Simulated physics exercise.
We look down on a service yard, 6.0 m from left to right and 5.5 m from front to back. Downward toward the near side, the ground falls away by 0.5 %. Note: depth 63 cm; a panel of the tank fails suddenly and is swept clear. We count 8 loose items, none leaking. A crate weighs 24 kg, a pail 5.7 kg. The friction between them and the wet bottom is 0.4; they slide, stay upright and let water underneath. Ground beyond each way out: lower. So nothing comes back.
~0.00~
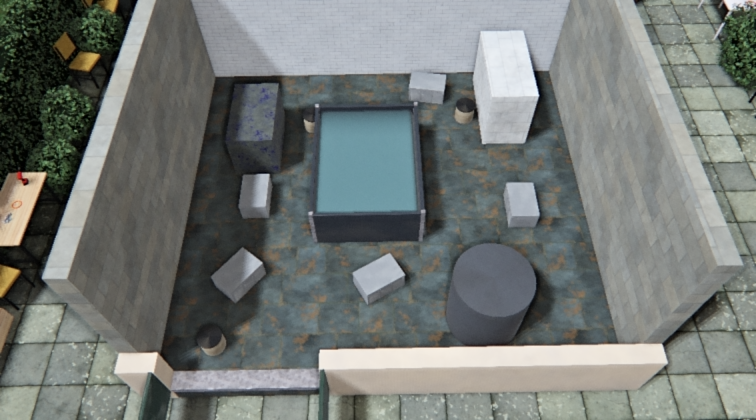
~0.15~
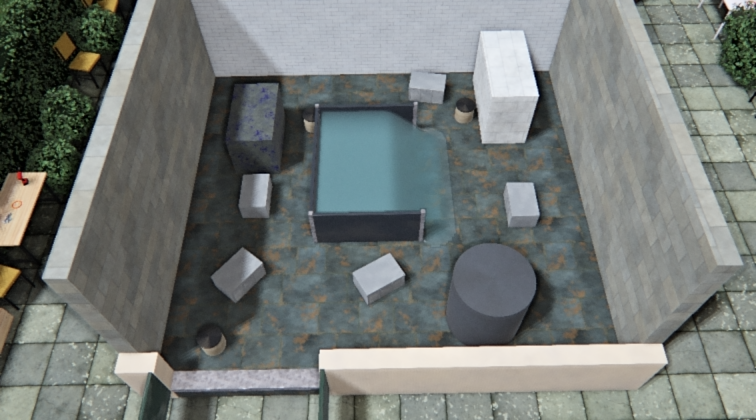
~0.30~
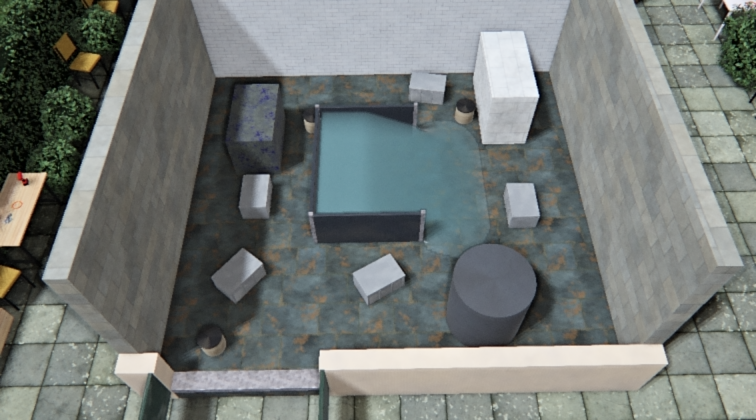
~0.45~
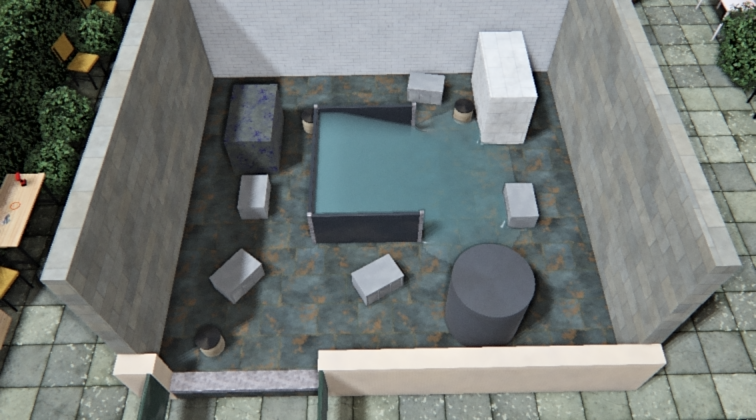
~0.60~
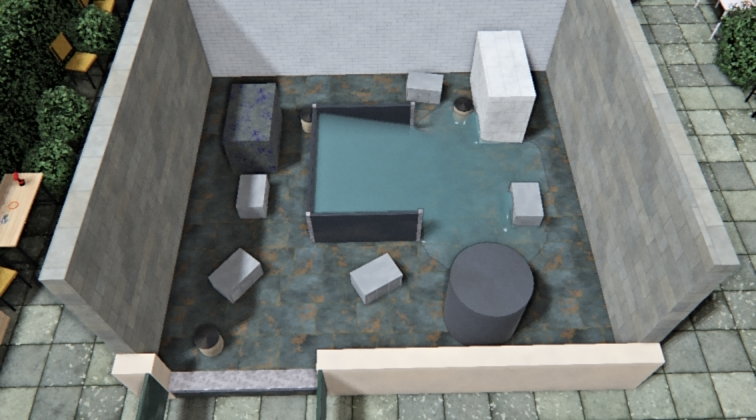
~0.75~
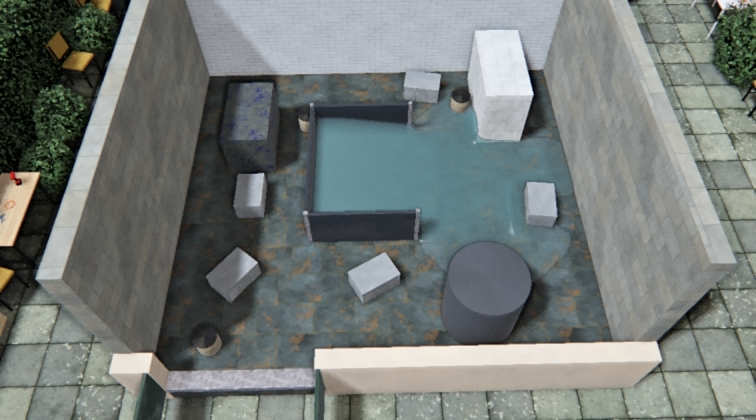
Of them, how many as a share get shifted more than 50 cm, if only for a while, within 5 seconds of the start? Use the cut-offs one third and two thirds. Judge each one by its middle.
Under a third.
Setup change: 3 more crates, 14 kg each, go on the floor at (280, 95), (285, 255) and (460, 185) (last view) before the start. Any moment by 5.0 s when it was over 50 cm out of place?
Check, in order - not exceeded, not exceeded, exceeded.
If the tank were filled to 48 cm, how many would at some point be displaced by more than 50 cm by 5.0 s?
Under that setup the answer is 2.
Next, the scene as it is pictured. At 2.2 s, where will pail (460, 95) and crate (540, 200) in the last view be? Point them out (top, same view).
Somewhere around (374, 71) and (572, 267).
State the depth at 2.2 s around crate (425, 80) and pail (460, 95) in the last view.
Depth approx. 6 cm / 4 cm.
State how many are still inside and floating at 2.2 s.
I count 1.
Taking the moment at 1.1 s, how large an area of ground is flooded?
Wet: Near 11.0 m2.
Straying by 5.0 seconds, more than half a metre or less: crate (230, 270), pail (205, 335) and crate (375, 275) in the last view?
Result, in order: Undershooting / undershooting / undershooting.
After 1.1 s 2 of 8 are over 50 cm from their spots; 0 afloat.
After 2.2 s 2 of 8 are over 50 cm from their spots; 1 afloat.
After 3.5 s 2 of 8 are over 50 cm from their spots; 1 afloat.
After 5.0 s 2 of 8 are over 50 cm from their spots, and 2 have been at some point; 1 afloat.
